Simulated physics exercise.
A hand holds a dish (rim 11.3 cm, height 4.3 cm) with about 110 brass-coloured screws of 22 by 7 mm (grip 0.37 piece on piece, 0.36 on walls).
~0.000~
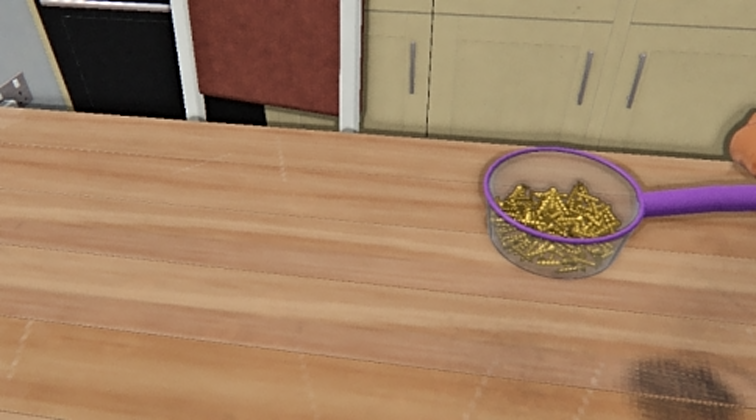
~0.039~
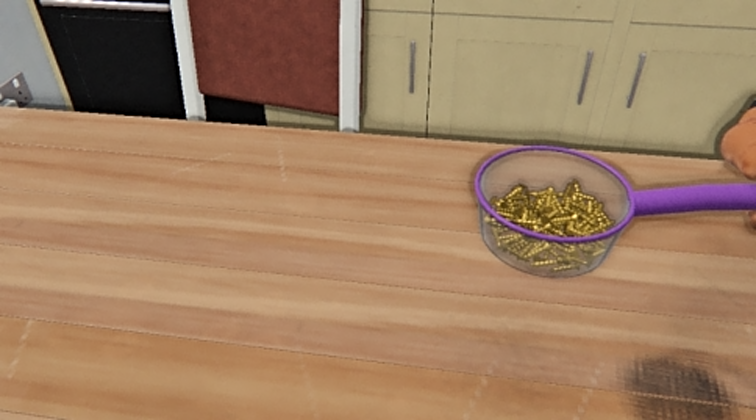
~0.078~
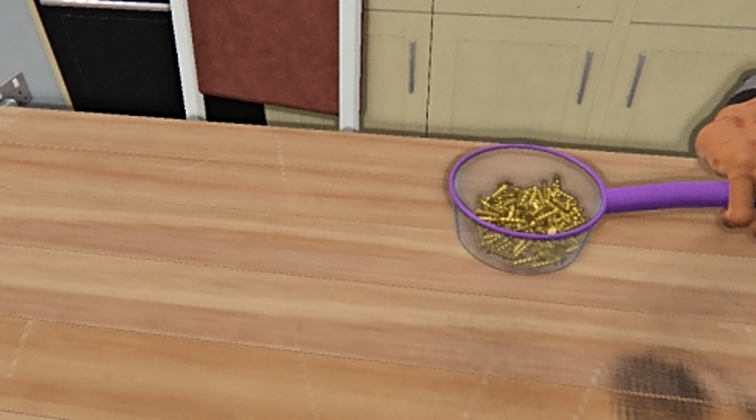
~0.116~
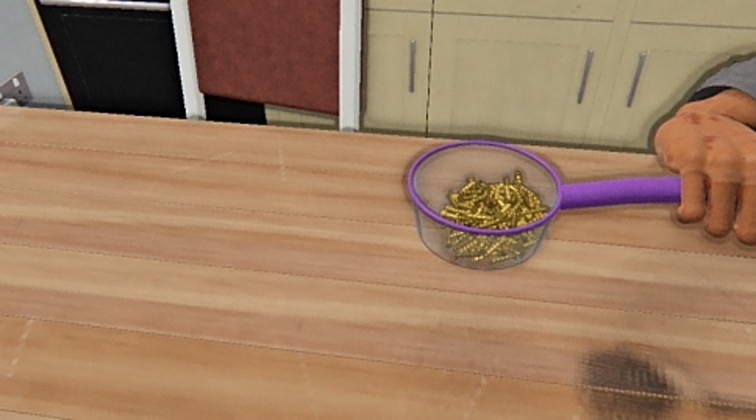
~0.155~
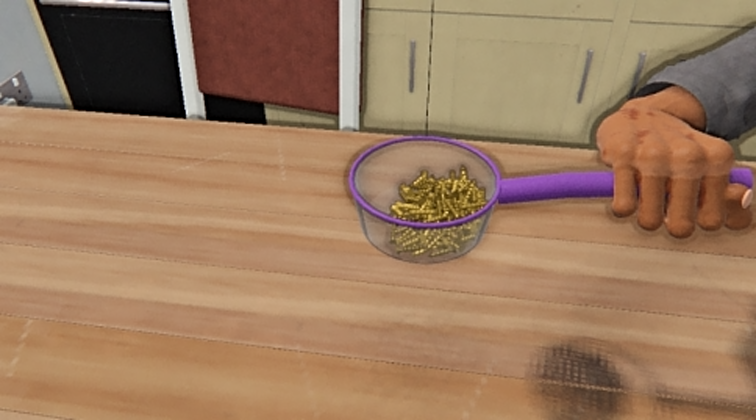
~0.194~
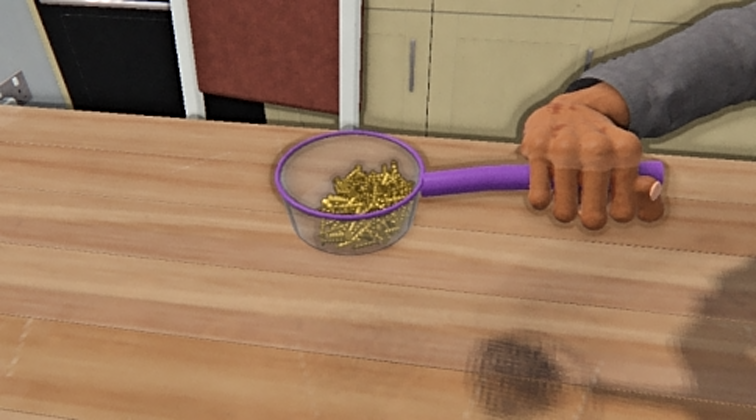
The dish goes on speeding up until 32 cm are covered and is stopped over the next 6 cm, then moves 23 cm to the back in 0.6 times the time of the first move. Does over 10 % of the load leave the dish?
Lost: Yes.
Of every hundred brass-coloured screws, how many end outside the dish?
About 25 per cent.
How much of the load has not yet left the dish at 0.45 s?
Some 80 per cent of the load.
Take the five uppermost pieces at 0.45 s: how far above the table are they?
About 24 cm.
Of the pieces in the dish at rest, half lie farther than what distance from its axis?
Some 3.5 cm.
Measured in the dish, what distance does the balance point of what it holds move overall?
Roughly 2.0 cm.
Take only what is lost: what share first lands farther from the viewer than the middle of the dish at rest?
Some 60 per cent.
After 0.34 s, tilt 0 degrees; dish 100 %; middle of all pieces near (77, 167).
After 0.45 s, tilt 0 degrees; dish 80 %, in the air 20 %; middle of all pieces near (157, 92).
After 0.56 s, tilt 0 degrees; dish 80 %, in the air 20 %; middle of all pieces near (208, 59).
After 0.67 s, tilt 0 degrees; dish 75 %, fallen behind where it stops 5 %, fallen right of where it stops 5 %, fallen in front of where it stops 5 %, in the air 10 %; middle of all pieces near (221, 52).
By 1.3 s all is still; dish 75 %, fallen behind where it stops 10 %, fallen right of where it stops 5 %, fallen in front of where it stops 10 %.
